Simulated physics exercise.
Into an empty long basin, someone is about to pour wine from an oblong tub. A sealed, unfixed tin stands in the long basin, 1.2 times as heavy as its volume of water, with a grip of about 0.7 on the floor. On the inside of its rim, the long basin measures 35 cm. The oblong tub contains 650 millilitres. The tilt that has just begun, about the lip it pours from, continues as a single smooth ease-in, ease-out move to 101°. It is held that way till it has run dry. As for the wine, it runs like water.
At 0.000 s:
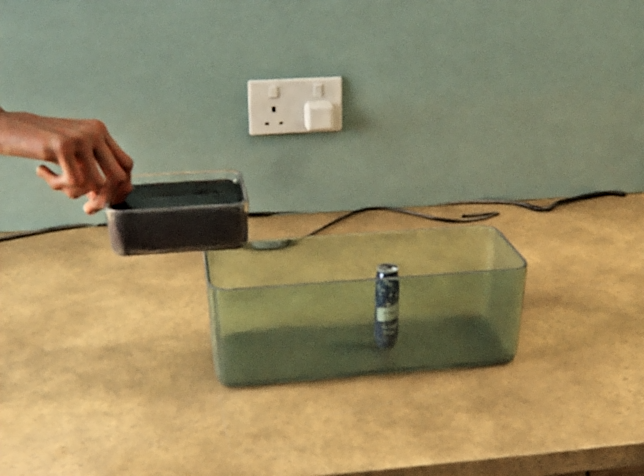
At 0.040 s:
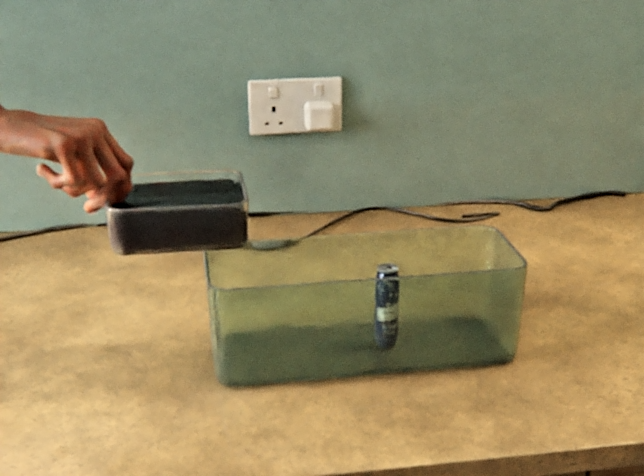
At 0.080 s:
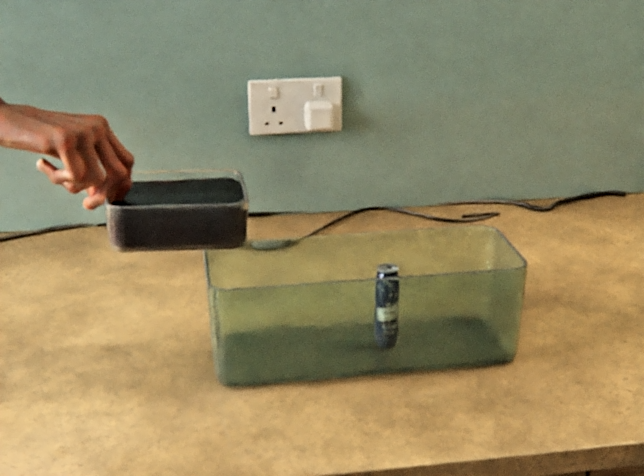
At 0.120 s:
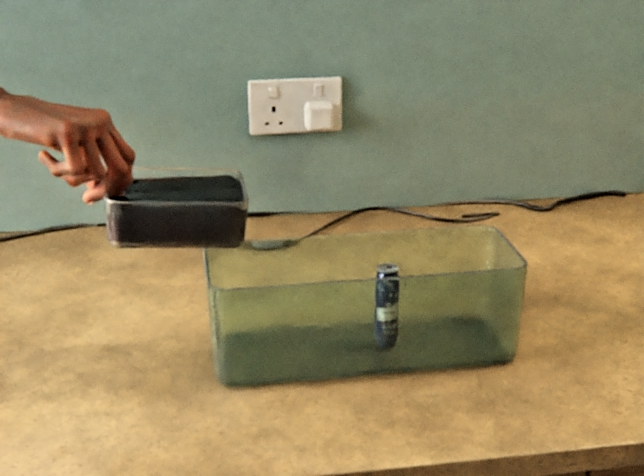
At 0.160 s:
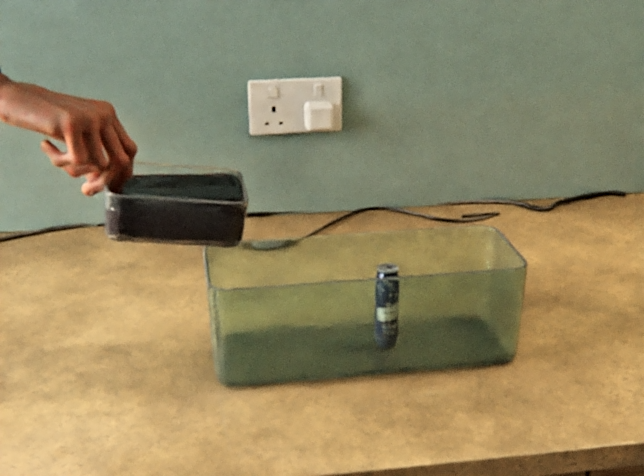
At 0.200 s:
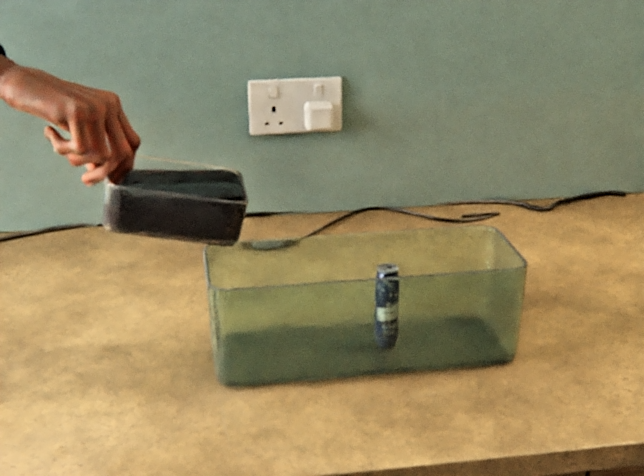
A hand slowly tilting a small oblong tub of dark liquid rightward above a long, clear basin with a tin standing inside.
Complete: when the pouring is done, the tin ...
... is still on its feet.
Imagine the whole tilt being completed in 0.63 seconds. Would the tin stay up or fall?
The tin falls.
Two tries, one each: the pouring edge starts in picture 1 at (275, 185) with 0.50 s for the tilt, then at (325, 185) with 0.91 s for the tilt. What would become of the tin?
Run one: It tumbles. Run two: It does not tip.
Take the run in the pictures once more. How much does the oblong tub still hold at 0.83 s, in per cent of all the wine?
Near 4 percent, more or less.
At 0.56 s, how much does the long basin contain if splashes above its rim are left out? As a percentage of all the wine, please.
About 16 per cent.
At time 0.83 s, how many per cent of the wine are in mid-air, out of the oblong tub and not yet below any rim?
Near 5 per cent, I'd say.
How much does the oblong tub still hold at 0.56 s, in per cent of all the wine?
I'd put it near 34 percent.
After 0.56 s the tilt is 69° and 35 per cent is still to pour; the tin stands where it began.
After 0.83 s the tilt is 99° and 4 per cent is still to pour; the tin stands where it began.
After 1.11 s the tilt is 101° and 0 per cent is still to pour; the tin stands where it began.
After 1.41 s the tilt is 101° and 0 per cent is still to pour; the tin stands where it began.
In the end the tin stands where it began.
